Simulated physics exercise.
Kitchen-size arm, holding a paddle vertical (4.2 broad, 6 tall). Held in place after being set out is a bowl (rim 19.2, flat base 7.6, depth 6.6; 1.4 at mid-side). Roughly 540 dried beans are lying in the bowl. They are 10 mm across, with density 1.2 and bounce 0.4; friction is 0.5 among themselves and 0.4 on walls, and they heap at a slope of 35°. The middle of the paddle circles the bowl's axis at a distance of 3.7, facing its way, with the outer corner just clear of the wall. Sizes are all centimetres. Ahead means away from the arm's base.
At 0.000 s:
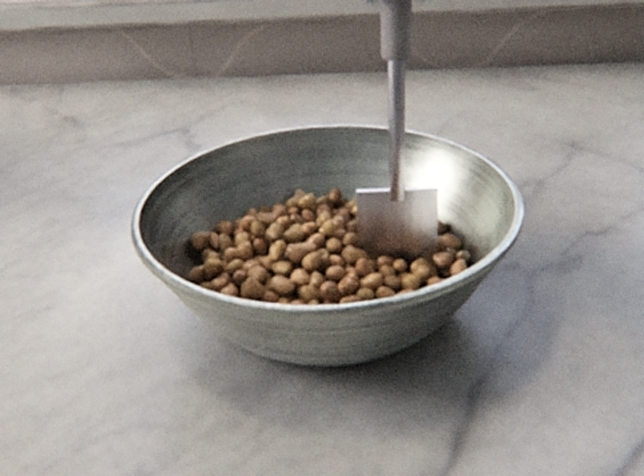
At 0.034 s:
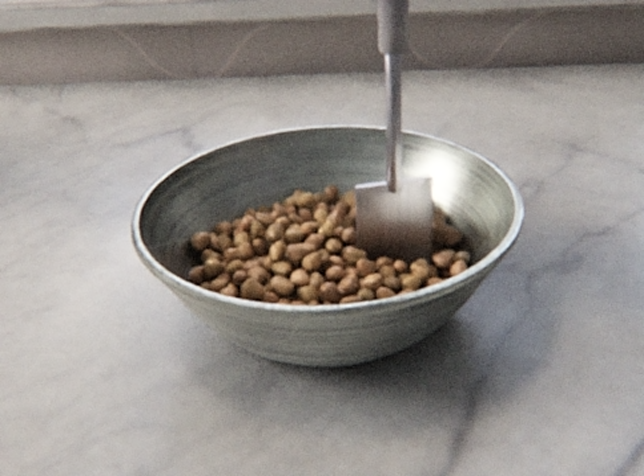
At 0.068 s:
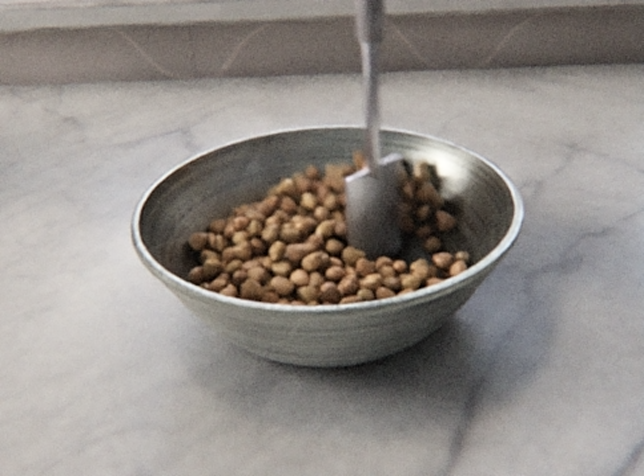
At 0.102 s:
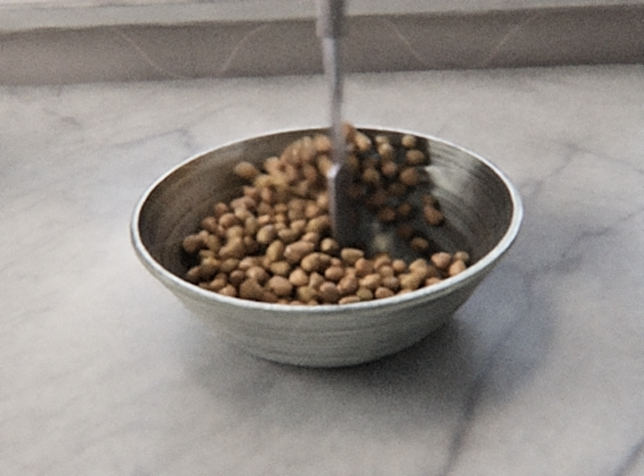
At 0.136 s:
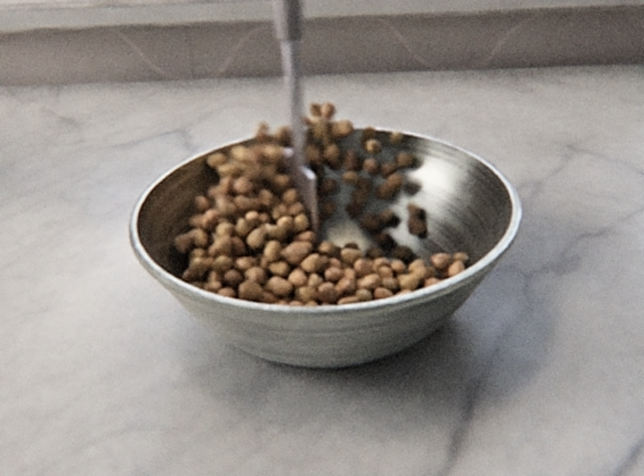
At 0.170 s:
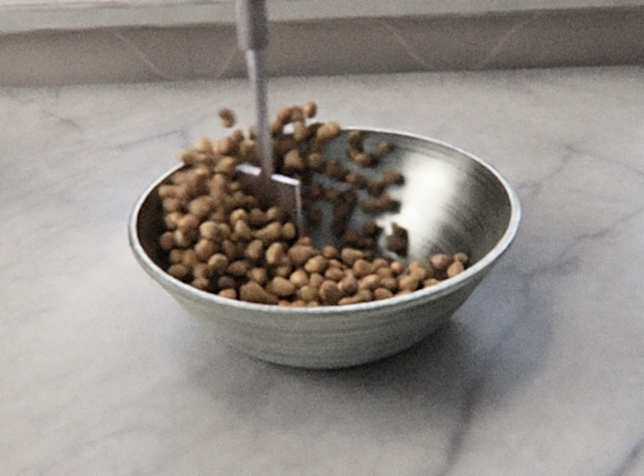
A flat metal paddle on a thin rod swept around the back of a bowl of brown beans from right to left, turning as it went and pushing them into a loose, tumbling heap.
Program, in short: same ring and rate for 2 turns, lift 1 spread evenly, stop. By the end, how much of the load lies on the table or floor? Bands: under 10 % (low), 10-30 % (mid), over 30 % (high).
Mid.
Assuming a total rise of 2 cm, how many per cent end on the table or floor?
15 %.
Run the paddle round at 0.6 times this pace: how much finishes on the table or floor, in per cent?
Estimated share: Close to 5 per cent.
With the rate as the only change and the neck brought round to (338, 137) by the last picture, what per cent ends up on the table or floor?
It comes to around 0 percent.
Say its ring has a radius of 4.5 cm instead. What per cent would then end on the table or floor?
Near 35 %.
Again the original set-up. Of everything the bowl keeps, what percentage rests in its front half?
Roughly 45 percent of it.
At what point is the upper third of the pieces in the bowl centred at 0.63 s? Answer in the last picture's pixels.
Near (248, 268).
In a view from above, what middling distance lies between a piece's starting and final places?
Roughly 9 cm.
By 0.40 s, 8° round, highest piece 11 above the table; 475 in the bowl, 38 on the table or floor, 24 in flight or on the tool.
By 0.63 s, 230° round, highest piece 9 above the table; 435 in the bowl, 97 on the table or floor, 5 in flight or on the tool.
By 0.94 s, 0° round, highest piece 5 above the table; 427 in the bowl, 110 on the table or floor.
By 1.64 s, 0° round, highest piece 5 above the table; 427 in the bowl, 110 on the table or floor.
Final count, 427 in the bowl, 110 on the table or floor. That is 20 % on the table or floor.
